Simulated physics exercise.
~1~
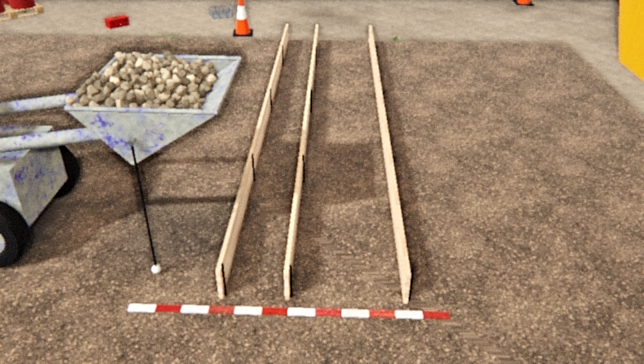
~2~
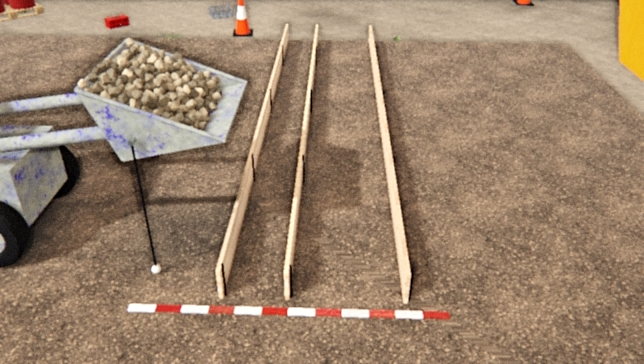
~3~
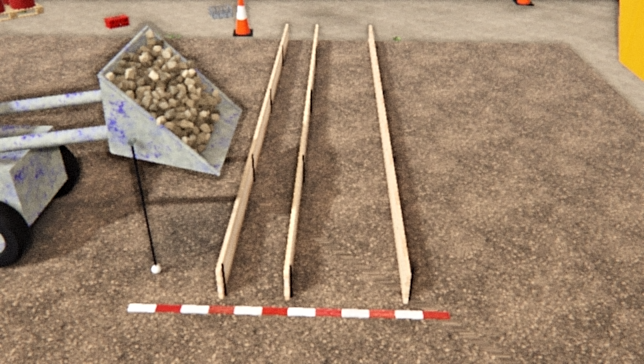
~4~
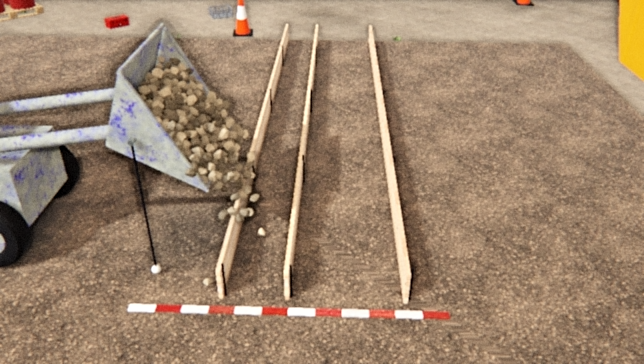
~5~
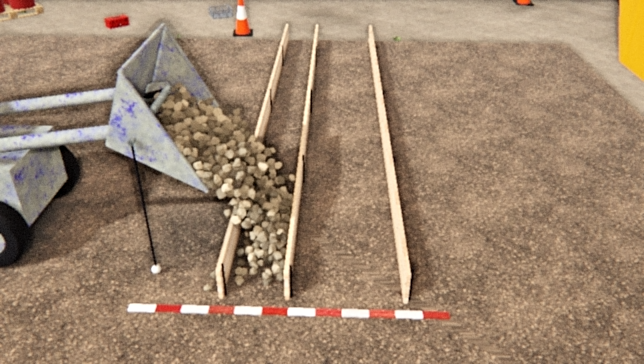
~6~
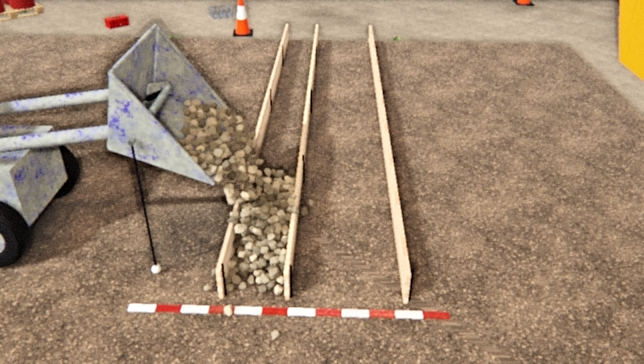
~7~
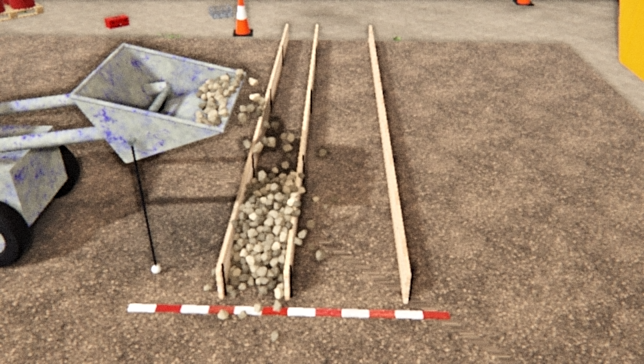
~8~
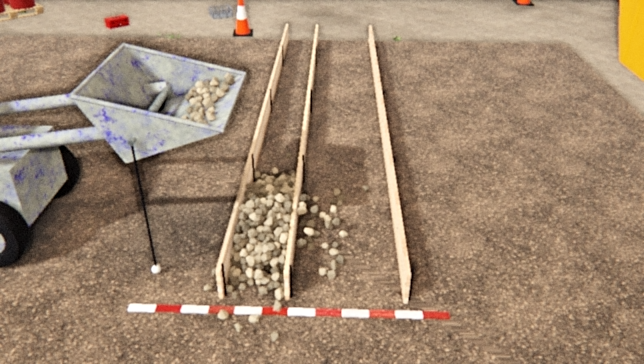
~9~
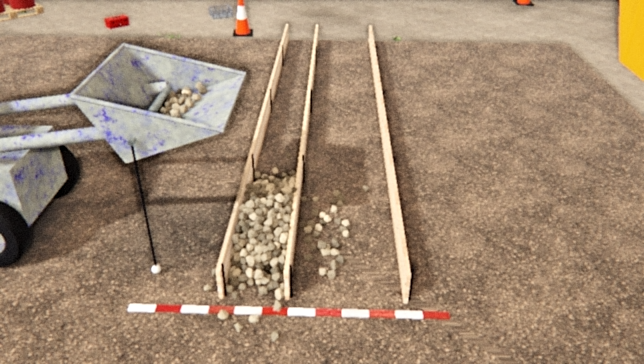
A loader's grey metal bucket, heaped with crushed rock, tipped to the right and poured most of its load between the two nearest wooden boards, then swung back level-ish and stayed still, with a few stones left inside and some scattered beyond the middle board.
